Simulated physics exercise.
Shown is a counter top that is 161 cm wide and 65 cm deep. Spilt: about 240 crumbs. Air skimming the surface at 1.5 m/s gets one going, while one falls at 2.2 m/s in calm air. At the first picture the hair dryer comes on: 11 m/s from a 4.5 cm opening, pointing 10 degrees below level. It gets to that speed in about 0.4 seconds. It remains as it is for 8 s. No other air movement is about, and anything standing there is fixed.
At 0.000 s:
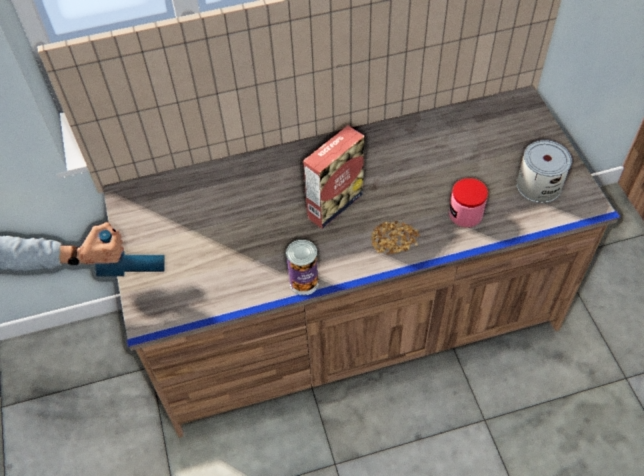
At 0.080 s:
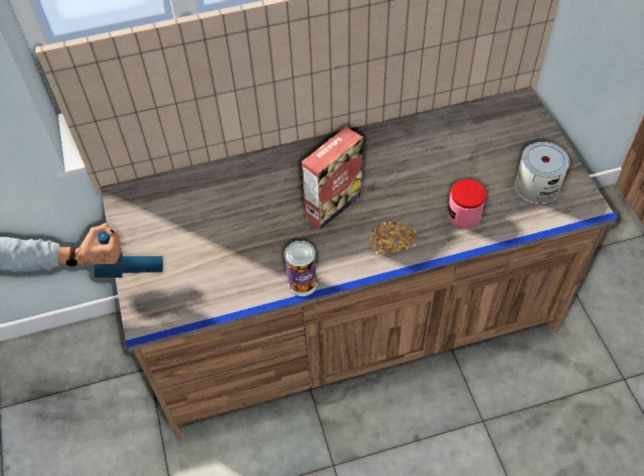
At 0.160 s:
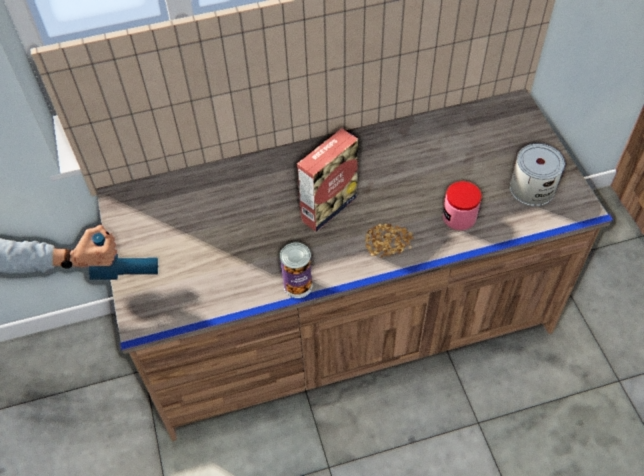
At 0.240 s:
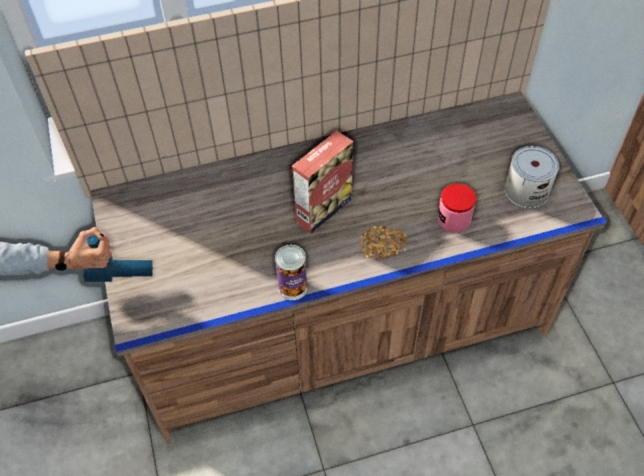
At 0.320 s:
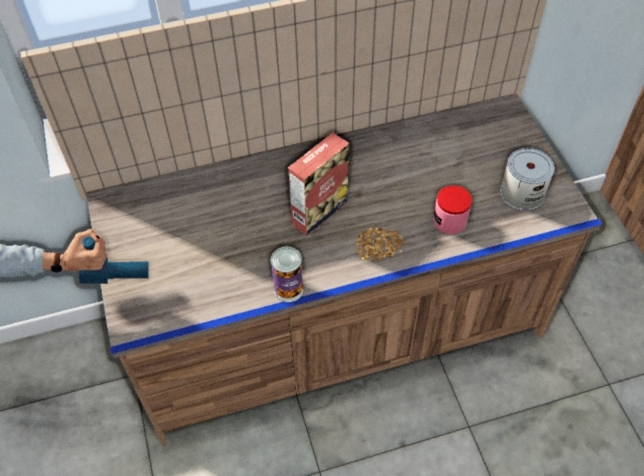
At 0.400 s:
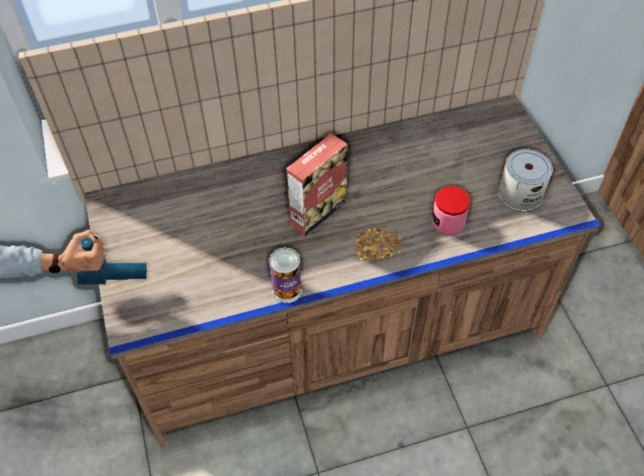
The video shows a hand holding a blue hair dryer at the left of a wooden counter with a box, a can, crumbs, a red-lidded jar and a large tin, all staying still as the view shifts slightly.
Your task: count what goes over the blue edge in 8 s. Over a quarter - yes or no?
Over a quarter: Yes.
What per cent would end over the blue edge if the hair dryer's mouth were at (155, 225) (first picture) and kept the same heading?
You'd be looking at something like 10 in a hundred.
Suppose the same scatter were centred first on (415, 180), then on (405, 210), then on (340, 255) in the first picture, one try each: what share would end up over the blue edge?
First try 0 %, second 2 %, third 60 %.
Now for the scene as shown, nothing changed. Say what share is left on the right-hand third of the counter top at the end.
I'd estimate around 4 per cent.
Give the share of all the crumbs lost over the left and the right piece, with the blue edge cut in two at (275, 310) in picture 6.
About 0 per cent left, about 70 per cent right.
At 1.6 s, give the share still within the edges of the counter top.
I'd put it near 10 per cent.
After 1.6 s, 68 % are over the blue edge; 83 % have settled or left.
After 2.6 s, 69 % are over the blue edge; 95 % have settled or left.
After 4.4 s, 69 % are over the blue edge; 95 % have settled or left.
After 8.0 s, at the end, 71 % are over the blue edge.
